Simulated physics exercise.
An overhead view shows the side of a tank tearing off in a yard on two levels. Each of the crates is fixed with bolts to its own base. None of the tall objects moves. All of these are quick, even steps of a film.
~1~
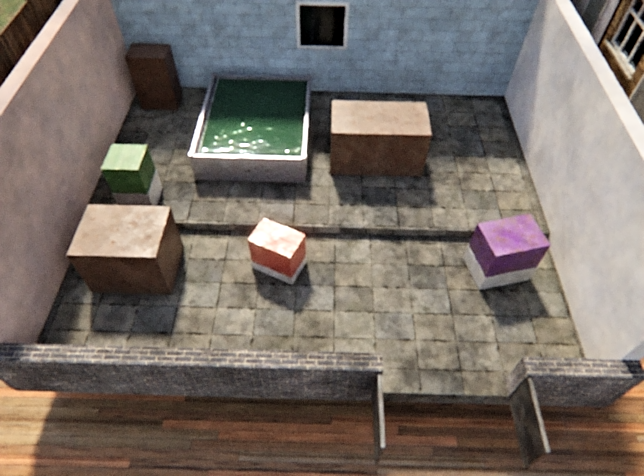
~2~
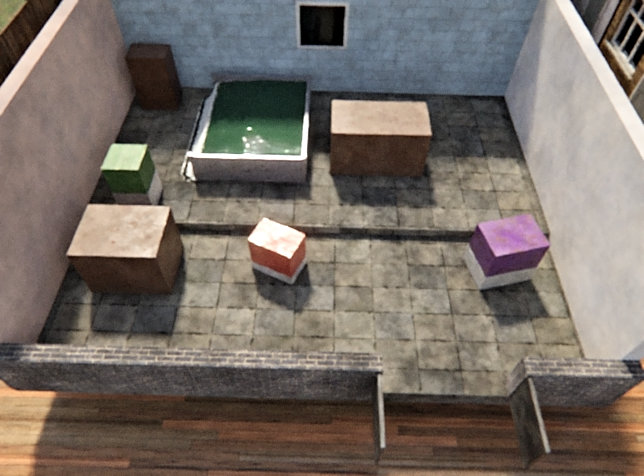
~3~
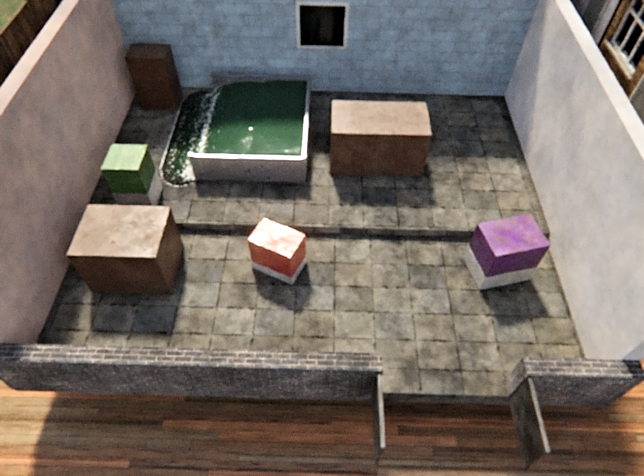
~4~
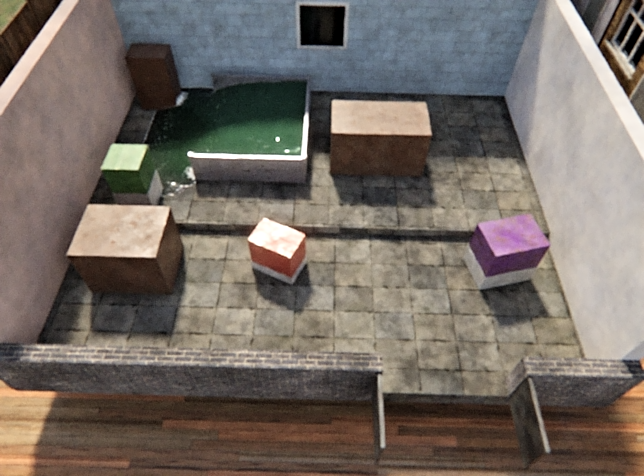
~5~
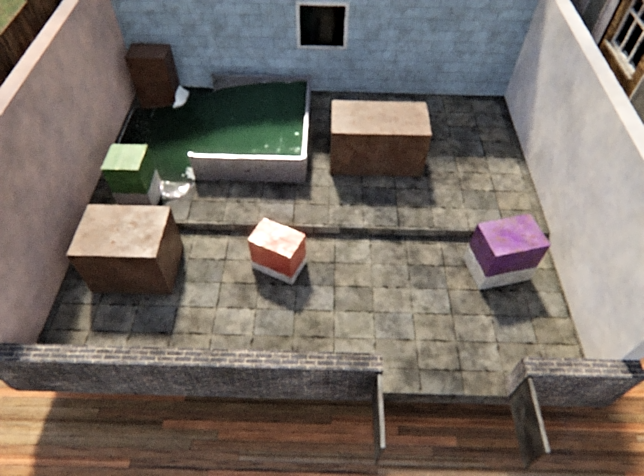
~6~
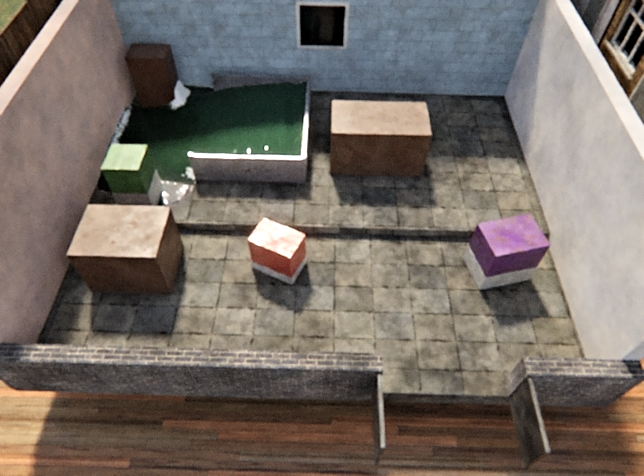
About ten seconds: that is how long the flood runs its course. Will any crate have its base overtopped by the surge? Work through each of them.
Each in turn: The purple crate is spared, the green crate is spared, the red crate is spared.
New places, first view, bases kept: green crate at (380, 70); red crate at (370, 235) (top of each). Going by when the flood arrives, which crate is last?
The purple crate.
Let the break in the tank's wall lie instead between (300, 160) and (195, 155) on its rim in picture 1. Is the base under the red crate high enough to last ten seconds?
One at a time, the red crate has been flooded.
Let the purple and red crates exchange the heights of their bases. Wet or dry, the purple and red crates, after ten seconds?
I'd say the purple crate is unharmed and the red crate is unharmed.
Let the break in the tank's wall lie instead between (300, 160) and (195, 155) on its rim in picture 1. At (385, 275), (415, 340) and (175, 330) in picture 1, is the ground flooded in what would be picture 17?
Order as asked: Swamped, swamped, swamped.
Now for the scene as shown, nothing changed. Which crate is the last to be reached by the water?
The purple crate comes last.
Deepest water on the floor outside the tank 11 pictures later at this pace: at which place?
Near (137, 92).
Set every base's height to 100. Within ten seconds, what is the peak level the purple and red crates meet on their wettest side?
Peak levels: Approx. 20 % then 80 %.
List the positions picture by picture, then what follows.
Still water in the water tank at (255, 116), in the first frame.
The front is at a hidden place, out from the gap at (208, 128), in the second frame.
The front is at (201, 94), out from the gap at (208, 130), in the third frame.
Water pours out at (209, 130) and has run to a hidden place, in the fourth frame.
Water pours out at (209, 130) and has run to a hidden place, in the fifth frame.
The front is at a hidden place, out from the gap at (209, 131), in the sixth frame.
A moment on, water covers 15 % of the floor; the purple crate not reached, the green crate water round its plinth, the red crate not reached.
Next, water covers 20 % of the floor; the purple crate not reached, the green crate water round its plinth, the red crate not reached.
Then, water covers 30 % of the floor; the purple crate not reached, the green crate water round its plinth, the red crate water round its plinth.
Later, water covers 65 % of the floor; the purple crate water round its plinth, the green crate water round its plinth, the red crate water round its plinth.
In the end, water covers 85 % of the floor; the purple crate stayed above the water, the green crate stayed above the water, the red crate stayed above the water.
